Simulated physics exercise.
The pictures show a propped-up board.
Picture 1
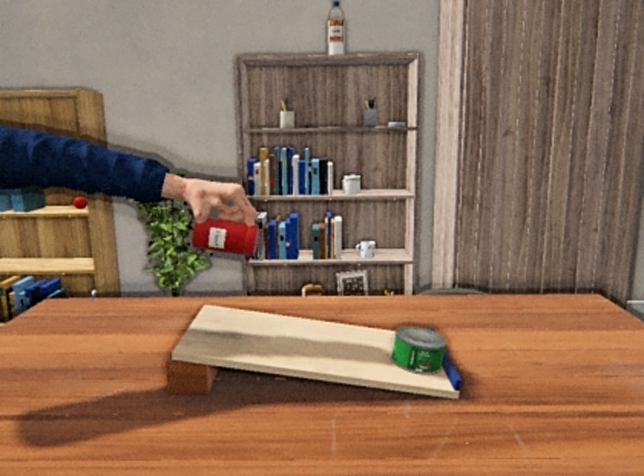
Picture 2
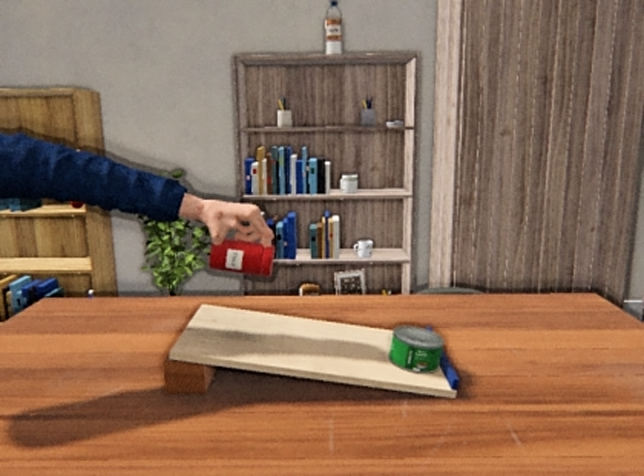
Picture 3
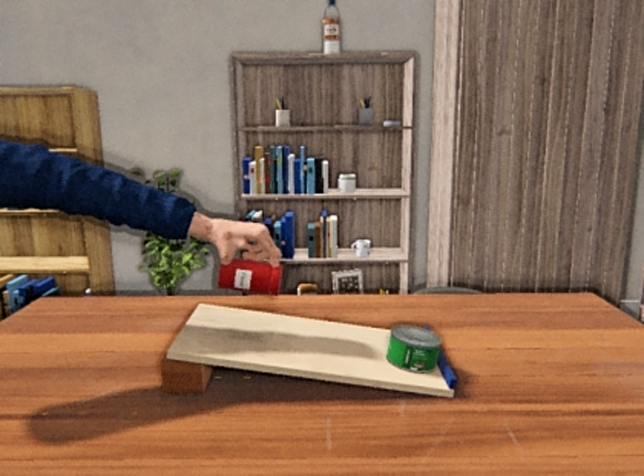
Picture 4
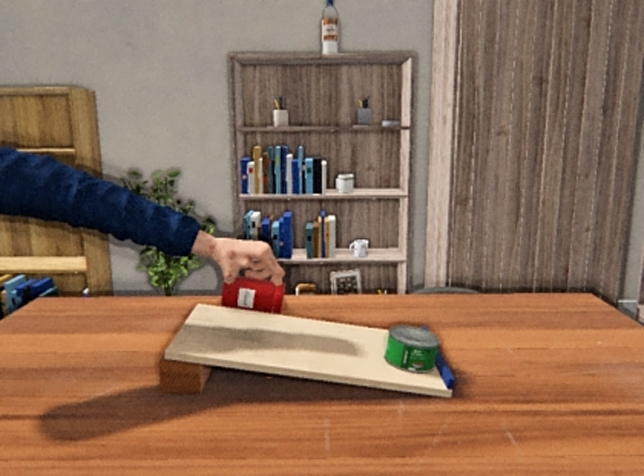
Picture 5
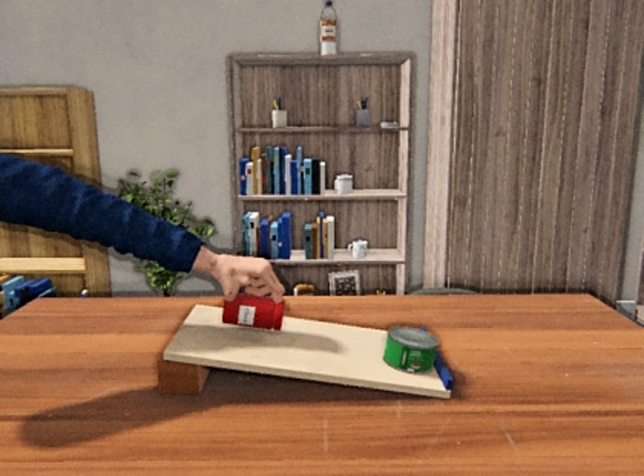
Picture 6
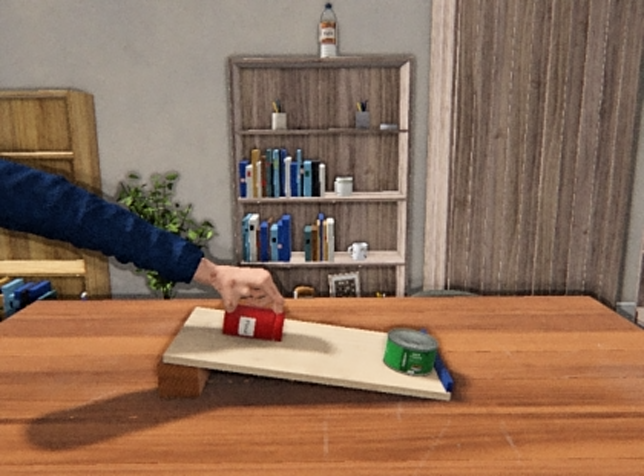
A hand lowers a red jar onto the raised end of a propped-up board.
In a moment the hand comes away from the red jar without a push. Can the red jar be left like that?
As it turns out, it stays where it is put.
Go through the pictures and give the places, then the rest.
On its way; red jar (226, 236); green tub (418, 350), in the first frame.
On its way; red jar (243, 257); green tub (416, 349), in the second frame.
On its way; red jar (251, 276); green tub (414, 349), in the third frame.
On its way; red jar (254, 295); green tub (412, 349), in the fourth frame.
On its way; red jar (254, 312); green tub (410, 350), in the fifth frame.
Set down, still held; red jar (255, 323); green tub (410, 352), in the sixth frame.
Then, 0.30 s on from there, no change.
Then, 0.60 s on from there, red jar resting near (255, 323).
In the end, both unmoved. At the end, from the last picture's camera, red jar near (255, 323). The red jar keeps its place.
